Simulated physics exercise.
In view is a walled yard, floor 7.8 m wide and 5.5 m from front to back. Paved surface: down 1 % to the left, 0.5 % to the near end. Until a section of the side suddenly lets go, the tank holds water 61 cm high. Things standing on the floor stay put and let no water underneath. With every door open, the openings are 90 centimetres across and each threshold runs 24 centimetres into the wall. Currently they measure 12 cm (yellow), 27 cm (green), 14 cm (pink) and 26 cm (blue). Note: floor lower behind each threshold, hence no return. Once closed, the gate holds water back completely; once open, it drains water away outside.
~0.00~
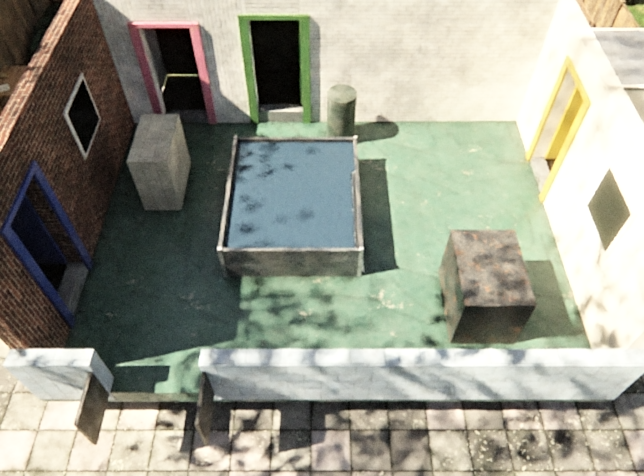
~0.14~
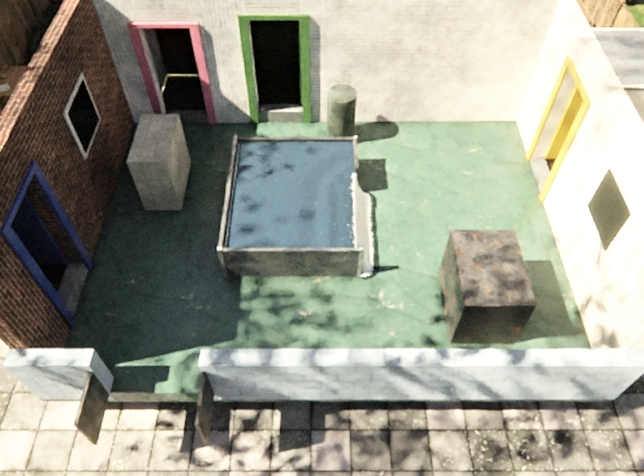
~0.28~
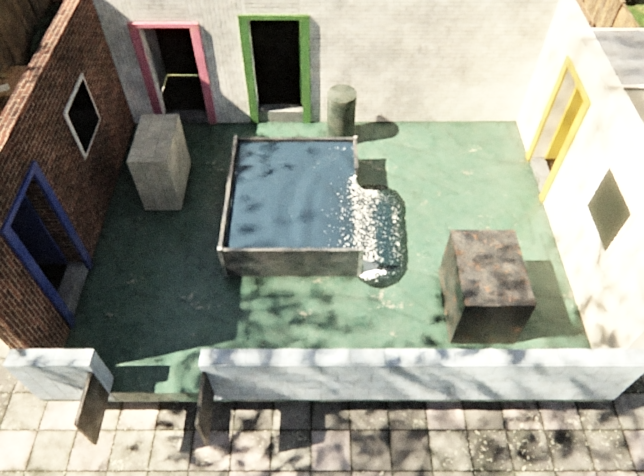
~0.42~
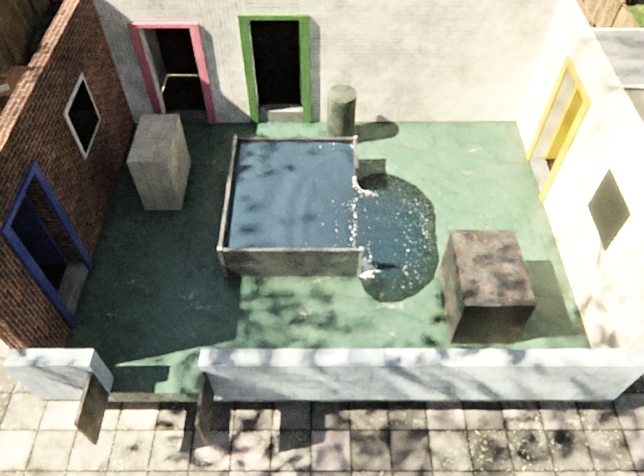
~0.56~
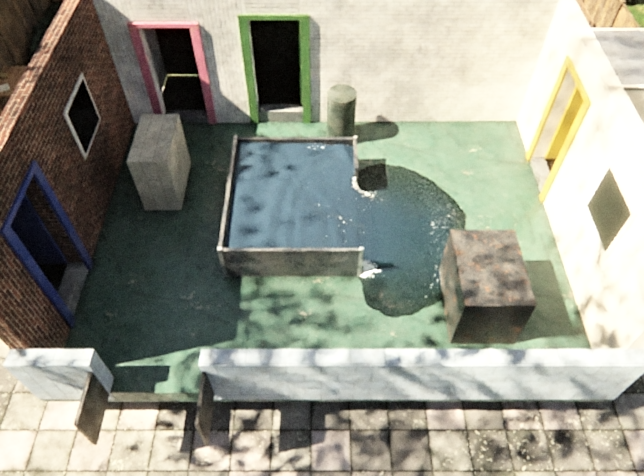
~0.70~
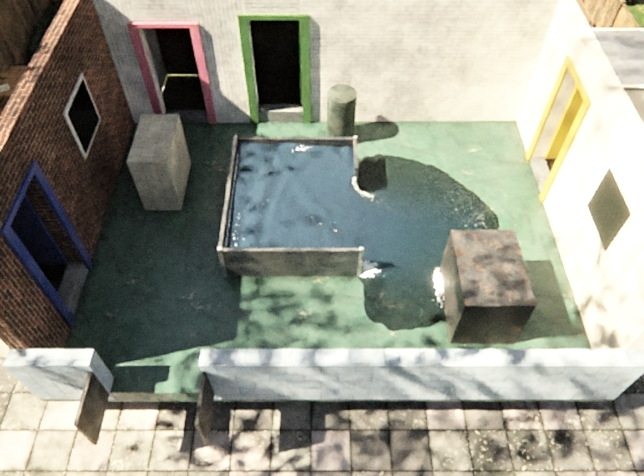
In a walled yard with a green floor and brightly edged doorways, the right side of a raised water tank opened, and water poured out, spread across the floor and reached a brown block.
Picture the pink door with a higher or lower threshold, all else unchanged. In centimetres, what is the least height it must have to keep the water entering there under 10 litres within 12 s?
8.5 cm.
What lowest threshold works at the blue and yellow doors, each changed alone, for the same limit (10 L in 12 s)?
About 11.0 cm at blue and 19 cm at yellow.
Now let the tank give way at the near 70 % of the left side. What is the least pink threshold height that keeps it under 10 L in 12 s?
That way, roughly 17 cm.
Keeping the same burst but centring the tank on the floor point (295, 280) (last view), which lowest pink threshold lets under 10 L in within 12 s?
Close to 9.0 cm would do it.
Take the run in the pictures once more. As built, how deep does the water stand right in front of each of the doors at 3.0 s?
Depths in cm: Yellow 21, green 0, pink 0, blue 0.
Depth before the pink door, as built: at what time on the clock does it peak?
The level tops out around 11.0 s.
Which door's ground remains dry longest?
Answer: Pink.
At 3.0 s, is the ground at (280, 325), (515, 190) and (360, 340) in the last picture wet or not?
1: Awash; 2: Awash; 3: Awash.
After 1.4 s water covers 30 % of the floor, deepest (36 cm) near (557, 252); it has not reached the pink door.
After 3.0 s water covers 45 % of the floor, deepest (33 cm) near (515, 123); it has not reached the pink door.
After 12.0 s water covers 100 % of the floor, deepest (16 cm) near (83, 291); 11 cm at the pink door, 0 litres in over its 14 cm threshold.
At the pink door as built, the water arrived by 5.7 s and peaked near 13 cm at 10.8 s.
Run again over the same 12 s with other heights there, 16 litres in over 7.5 cm, 4 litres over 10 cm. The limit of 10 litres is kept from about 8.5 cm up.
